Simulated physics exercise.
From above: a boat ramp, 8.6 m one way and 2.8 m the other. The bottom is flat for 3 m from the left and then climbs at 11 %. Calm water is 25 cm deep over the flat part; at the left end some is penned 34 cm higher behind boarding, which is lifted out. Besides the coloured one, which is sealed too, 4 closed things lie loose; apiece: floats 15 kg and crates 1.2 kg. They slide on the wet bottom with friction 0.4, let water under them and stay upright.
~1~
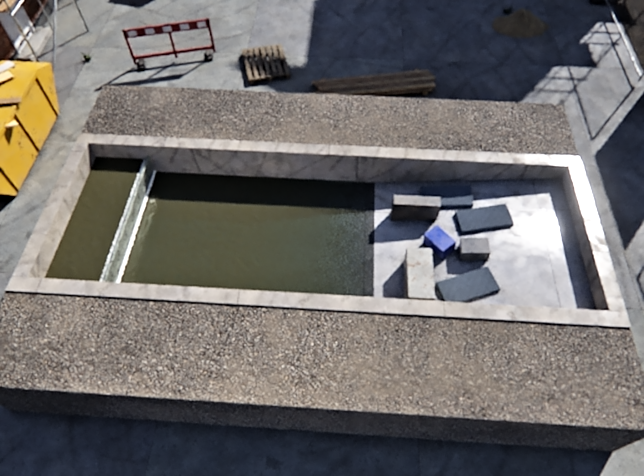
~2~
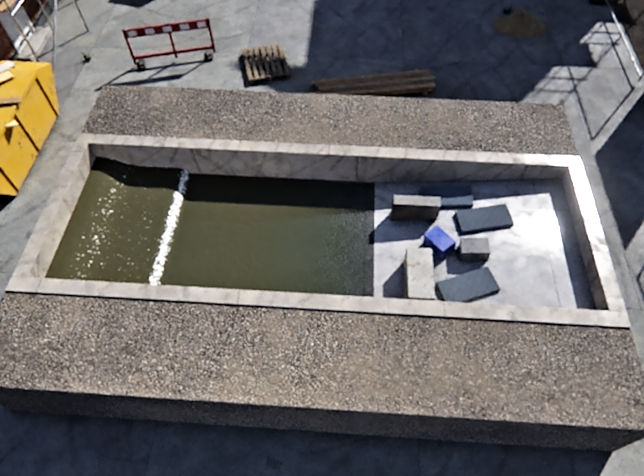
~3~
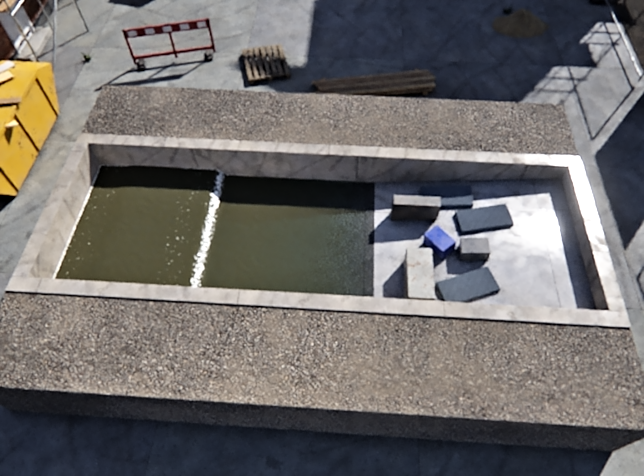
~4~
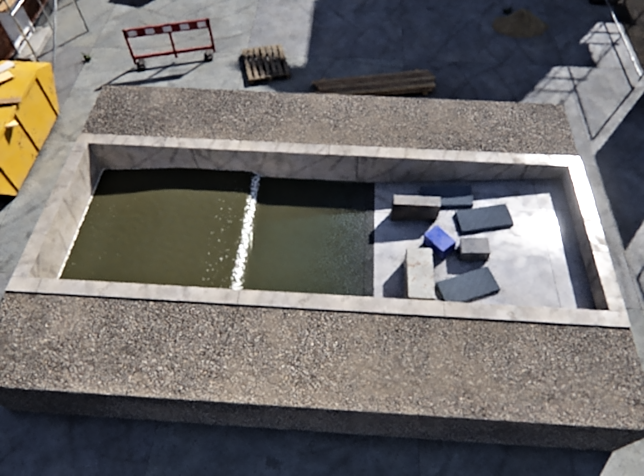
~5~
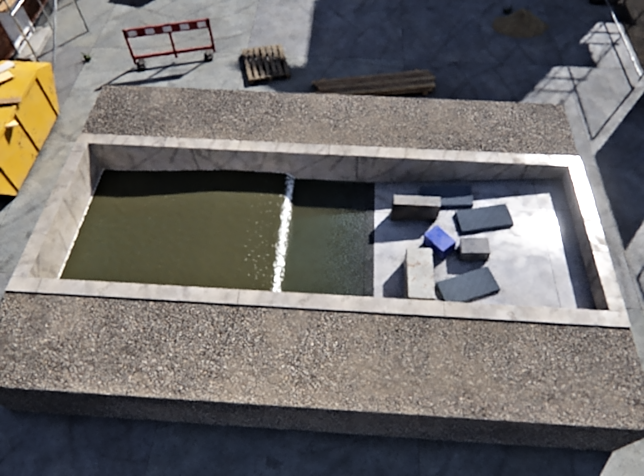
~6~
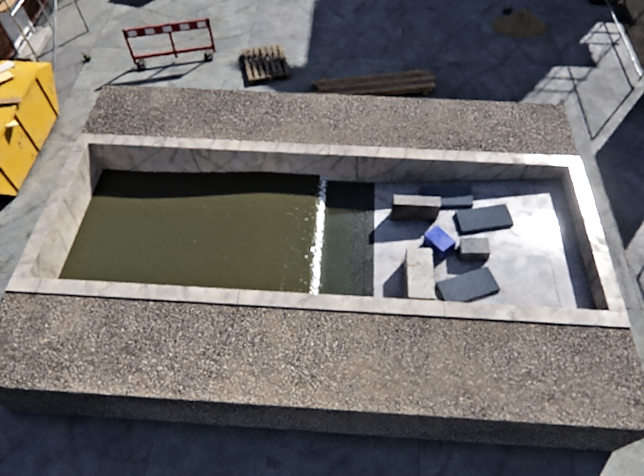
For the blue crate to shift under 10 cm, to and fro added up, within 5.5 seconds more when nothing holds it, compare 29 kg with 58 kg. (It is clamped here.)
Verdict: The smaller load will do.
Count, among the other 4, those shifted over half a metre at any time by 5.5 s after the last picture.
I count 2.
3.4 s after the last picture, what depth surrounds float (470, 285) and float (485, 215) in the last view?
About 5 and 3 cm.
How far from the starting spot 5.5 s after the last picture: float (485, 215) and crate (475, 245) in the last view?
In that order: 10 cm, 60 cm.
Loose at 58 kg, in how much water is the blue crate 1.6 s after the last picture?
About 8 cm.
Then, 0.6 s after the last picture the blue crate would be 0 cm from its start with 29 kg and 0 cm from its start with 58 kg; 0 cm of water round it then.
Then, 1.6 s after the last picture the blue crate would be 2 cm from its start with 29 kg and 0 cm from its start with 58 kg; 8 cm of water round it then.
Then, 3.4 s after the last picture the blue crate would be 2 cm from its start with 29 kg and 0 cm from its start with 58 kg; 4 cm of water round it then.
Then, 5.5 s after the last picture the blue crate would be 2 cm from its start with 29 kg and 0 cm from its start with 58 kg; 3 cm of water round it then.
